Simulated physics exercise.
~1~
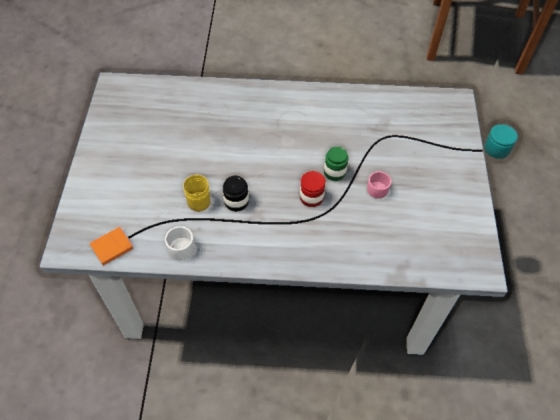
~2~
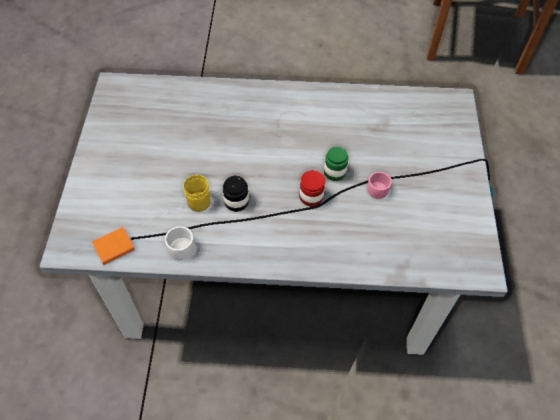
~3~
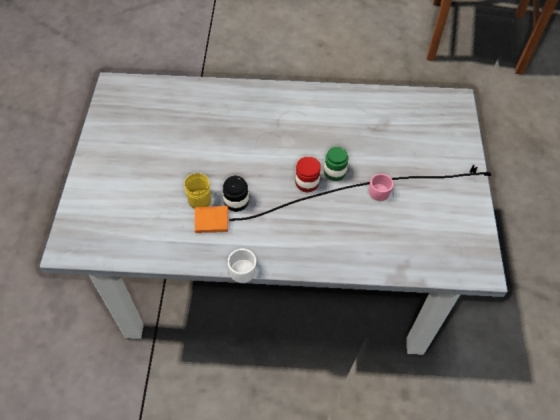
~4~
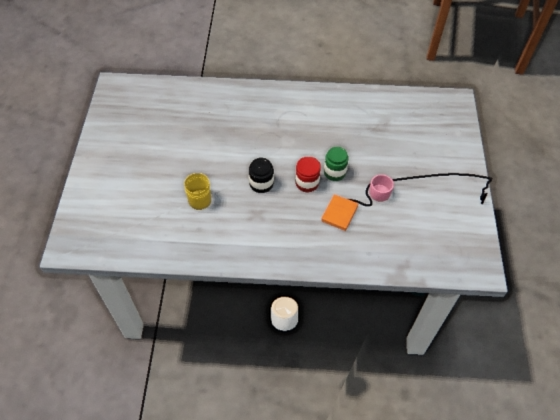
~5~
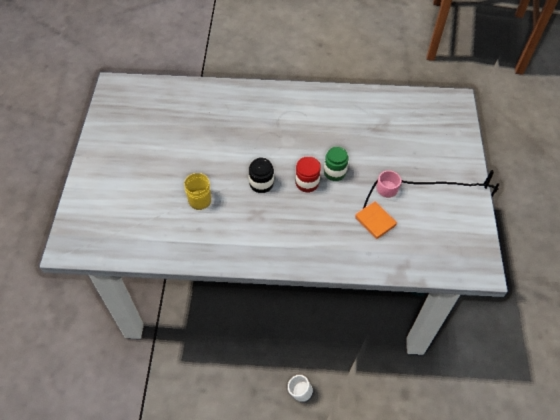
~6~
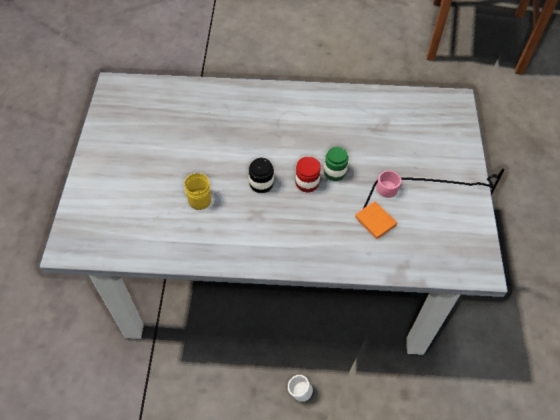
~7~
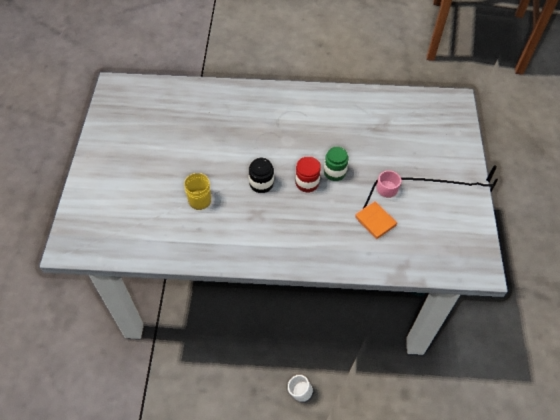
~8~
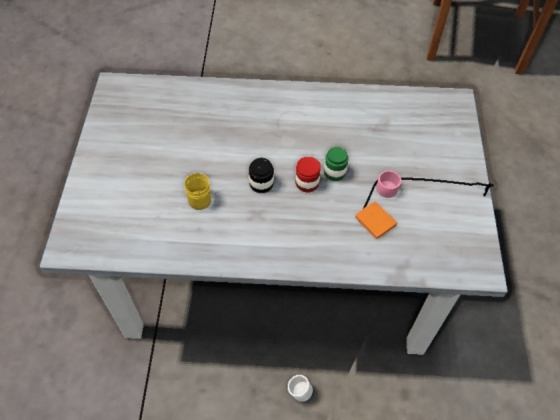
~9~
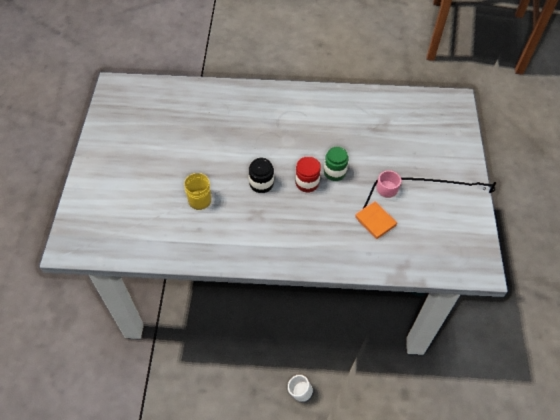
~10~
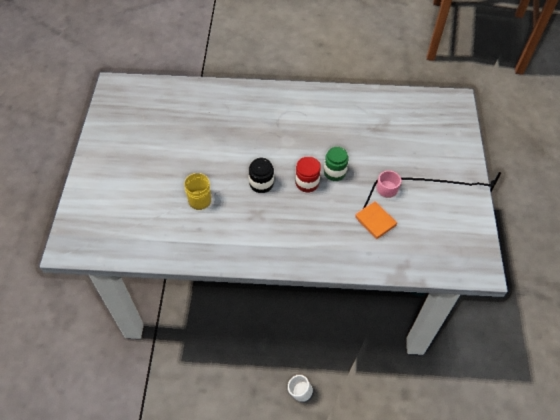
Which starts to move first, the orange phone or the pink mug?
The orange phone starts to move first, sliding to the right across the table before the pink mug shifts slightly.
